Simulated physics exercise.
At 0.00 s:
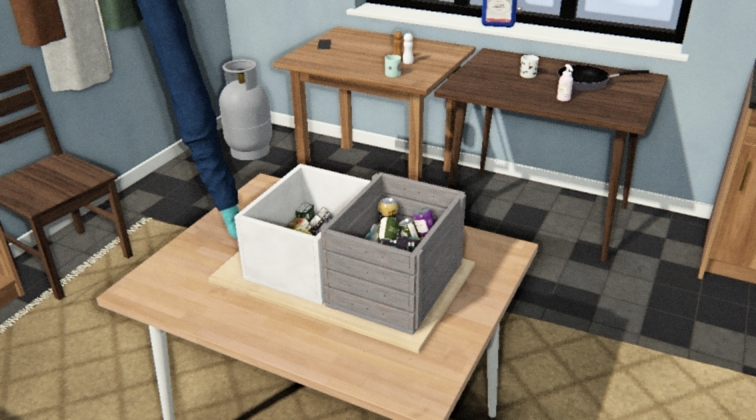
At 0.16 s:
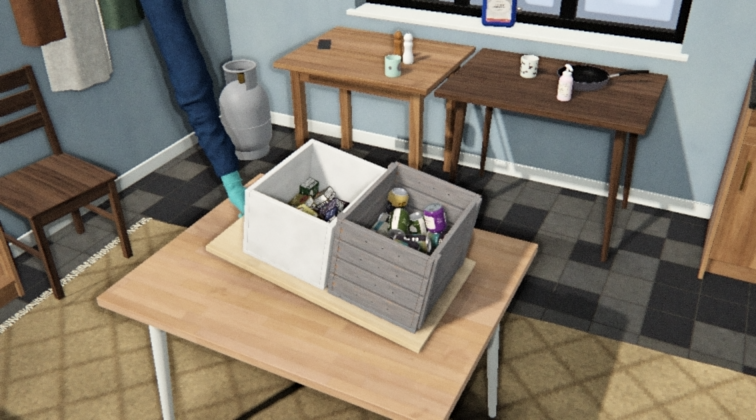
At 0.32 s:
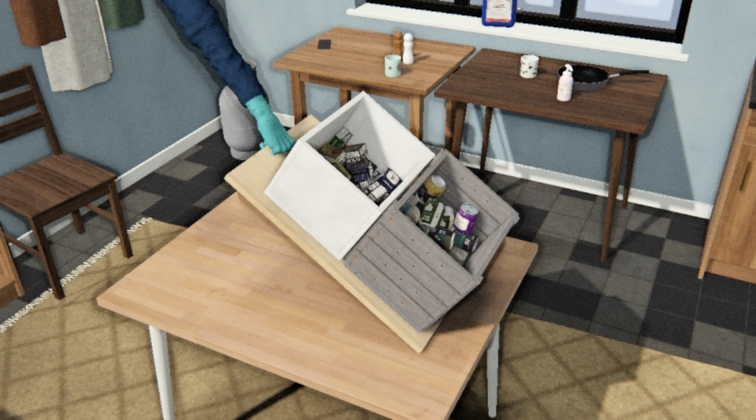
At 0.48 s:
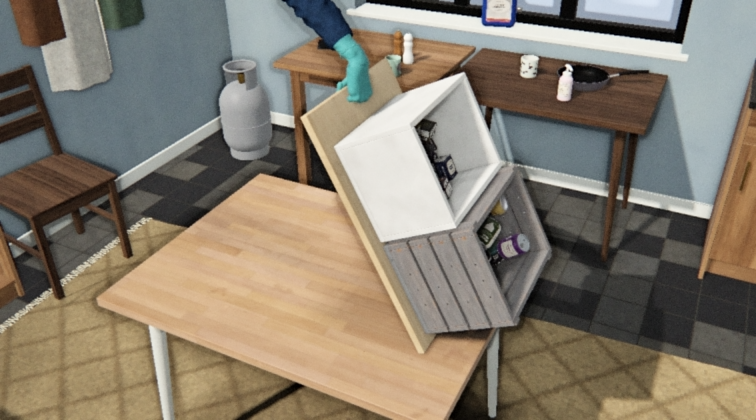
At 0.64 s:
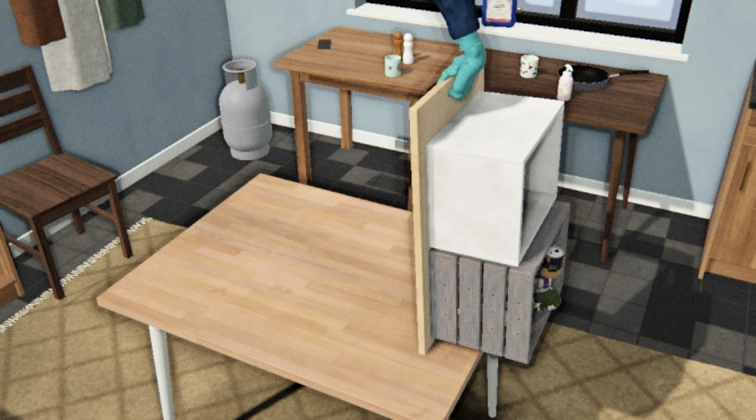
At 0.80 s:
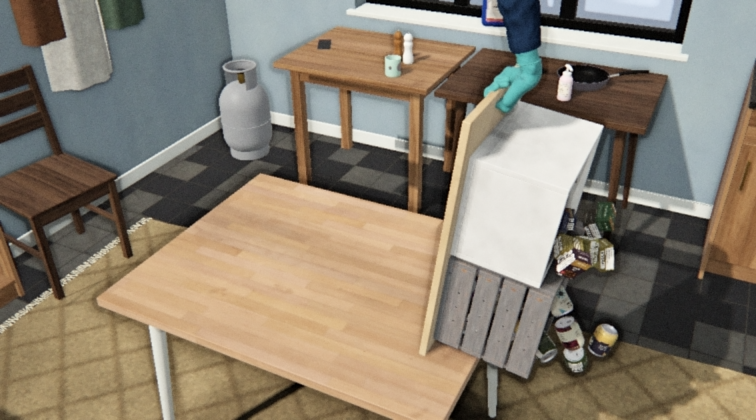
In a kitchen, a teal-gloved hand lifts the left end of a board on a table, tilting it rightward past upright with its attached white and grey boxes, and small containers tumble out of them beyond the table's edge.
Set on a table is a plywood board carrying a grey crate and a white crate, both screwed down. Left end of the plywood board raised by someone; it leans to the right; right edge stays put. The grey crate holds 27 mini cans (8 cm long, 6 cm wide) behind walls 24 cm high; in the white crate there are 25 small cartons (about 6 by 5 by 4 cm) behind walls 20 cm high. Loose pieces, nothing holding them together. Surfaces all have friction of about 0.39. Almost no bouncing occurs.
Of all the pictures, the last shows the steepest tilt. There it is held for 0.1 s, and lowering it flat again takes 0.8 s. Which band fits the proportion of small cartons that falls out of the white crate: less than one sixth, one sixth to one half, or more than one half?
More than one half of the small cartons fall out.
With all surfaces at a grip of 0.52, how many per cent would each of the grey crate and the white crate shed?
Then the grey crate sheds 40 per cent, while the white crate sheds 70 per cent.
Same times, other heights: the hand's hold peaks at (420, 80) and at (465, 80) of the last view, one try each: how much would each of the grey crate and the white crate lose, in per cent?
Grey crate: 10 %, then 20 %; white crate: 20 %, then 50 %.
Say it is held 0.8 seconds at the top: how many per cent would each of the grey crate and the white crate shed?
With that change, grey crate sheds 40 percent and white crate sheds 80 percent.
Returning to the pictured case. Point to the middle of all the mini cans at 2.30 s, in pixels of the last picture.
I'd say near (424, 280).
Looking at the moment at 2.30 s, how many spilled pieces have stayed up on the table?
Estimated count: 0.
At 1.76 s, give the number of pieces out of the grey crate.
Roughly, out by then: Grey crate 12.
After 1.04 s, tilt 89°; grey crate 18 in, 9 out and white crate 8 in, 17 out.
After 1.34 s, tilt 41°; grey crate 15 in, 12 out and white crate 6 in, 19 out.
After 1.76 s, tilt 0°; grey crate 15 in, 12 out and white crate 6 in, 19 out.
When it is over (at 2.30 s), grey crate 15 in, 12 out and white crate 6 in, 19 out. Asked share, 19 of 25, 76 per cent.
